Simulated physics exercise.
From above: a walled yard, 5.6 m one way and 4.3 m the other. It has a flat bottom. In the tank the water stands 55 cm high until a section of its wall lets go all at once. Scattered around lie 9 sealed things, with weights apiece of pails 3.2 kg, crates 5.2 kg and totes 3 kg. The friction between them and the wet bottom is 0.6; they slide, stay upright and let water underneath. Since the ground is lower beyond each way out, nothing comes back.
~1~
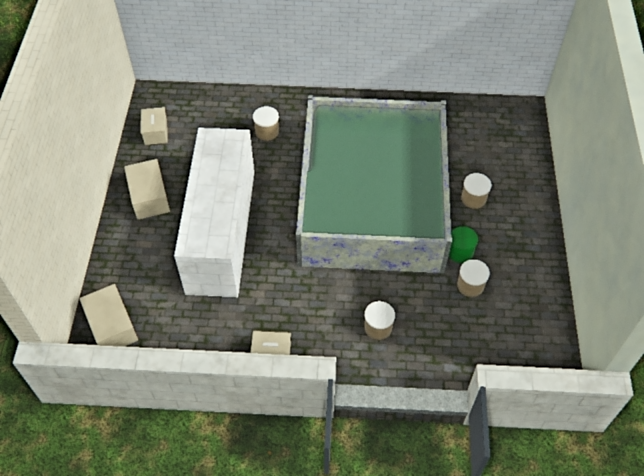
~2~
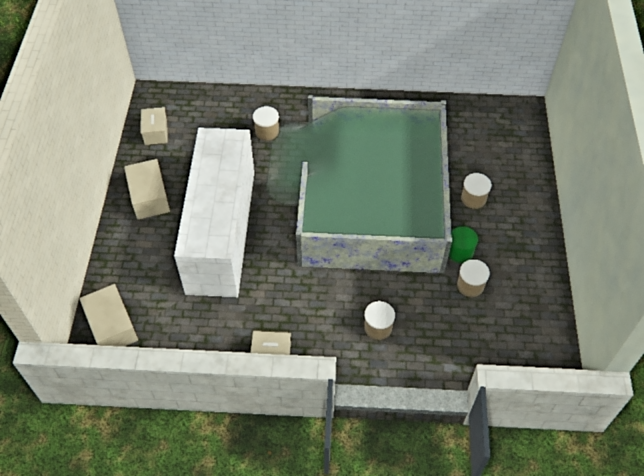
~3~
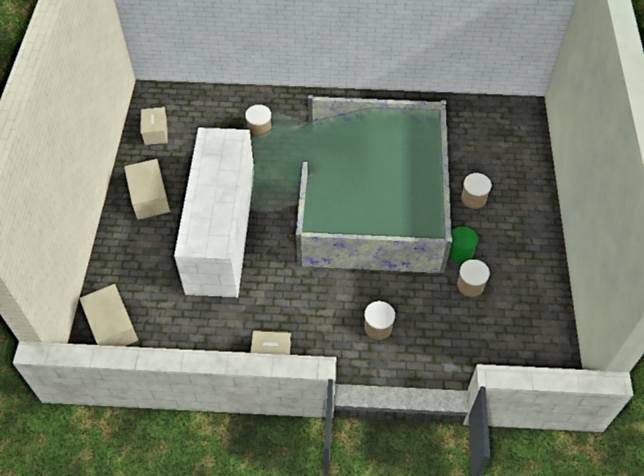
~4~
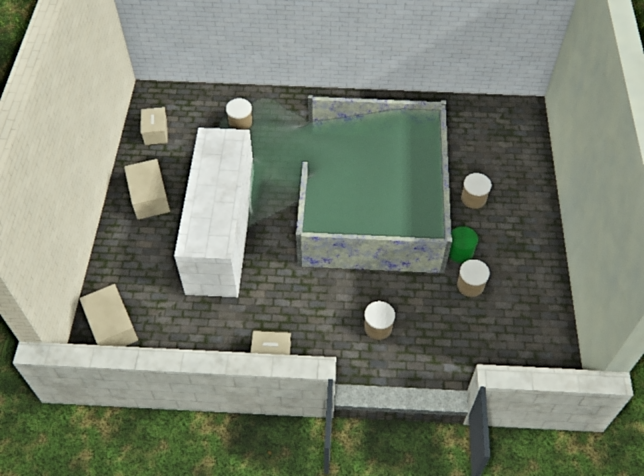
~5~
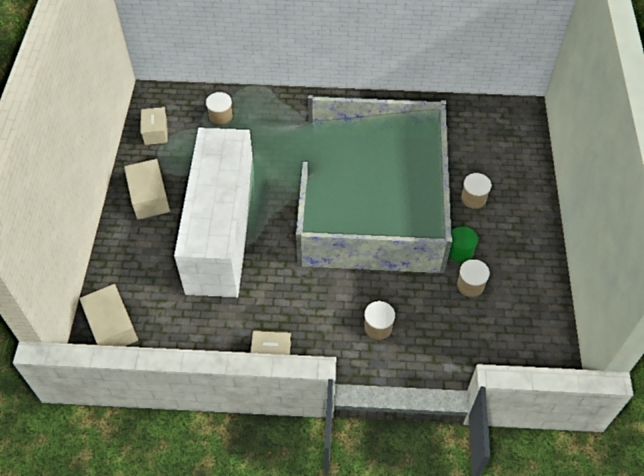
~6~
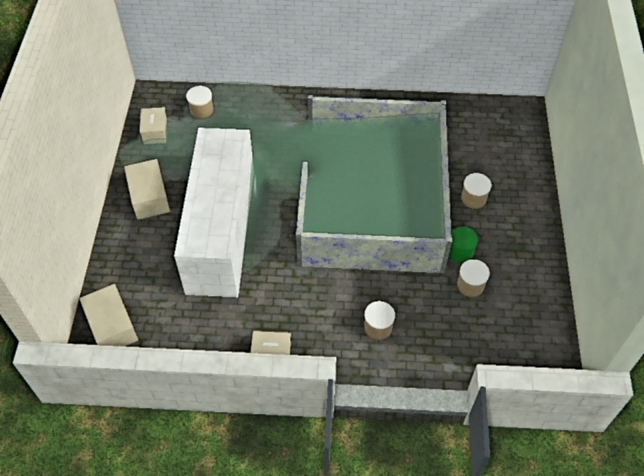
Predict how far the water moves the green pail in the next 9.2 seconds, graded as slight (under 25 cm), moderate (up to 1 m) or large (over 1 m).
Moderate.
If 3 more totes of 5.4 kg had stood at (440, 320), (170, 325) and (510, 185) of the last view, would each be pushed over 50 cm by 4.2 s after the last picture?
Note, same order as listed: Inside the limit, beyond the limit, inside the limit.
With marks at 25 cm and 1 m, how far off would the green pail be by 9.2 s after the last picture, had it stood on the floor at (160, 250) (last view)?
What happens is that it covers a big distance.
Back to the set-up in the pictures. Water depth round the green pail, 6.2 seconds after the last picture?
Somewhere close to 2 cm.
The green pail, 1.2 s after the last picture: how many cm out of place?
By that time, close to 0 cm.
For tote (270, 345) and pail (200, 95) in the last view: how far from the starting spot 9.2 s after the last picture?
First one gone out, then 200 cm for the second.
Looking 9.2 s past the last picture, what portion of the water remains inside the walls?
94 %.
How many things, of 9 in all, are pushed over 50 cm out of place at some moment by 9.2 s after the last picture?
9.
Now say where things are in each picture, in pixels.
The green pail at (464, 238), on the bottom; water covers 3.3 m2; 0 of 9 have shifted, in the first frame.
The green pail at (464, 238), on the bottom; 3.8 m2 under water; 0 of 9 have shifted, in the second frame.
The green pail at (464, 238) rests on the ground; 4.3 m2 under water; 1 of 9 have shifted, in the third frame.
The green pail at (464, 238), on the bottom; water covers 4.9 m2; 1 of 9 have shifted, in the fourth frame.
The green pail at (464, 238), on the bottom; 5.7 m2 under water; 1 of 9 have shifted, in the fifth frame.
The green pail at (464, 238), on the bottom; water covers 6.5 m2; 1 of 9 have shifted, in the sixth frame.
Then, 1.2 s after the last picture the green pail is near (464, 238), 0.0 m from its start, aground; 0 of 9 are out; 3 afloat.
Then, 3.8 s after the last picture the green pail is near (464, 238), 0.0 m from its start, aground; 0 of 9 are out; 4 afloat.
Then, 6.2 s after the last picture the green pail is near (464, 238), 0.0 m from its start, aground; 1 of 9 are out; 6 afloat.
Then, 9.2 s after the last picture the green pail is near (472, 280), 0.6 m from its start, afloat; 1 of 9 are out; 8 afloat.
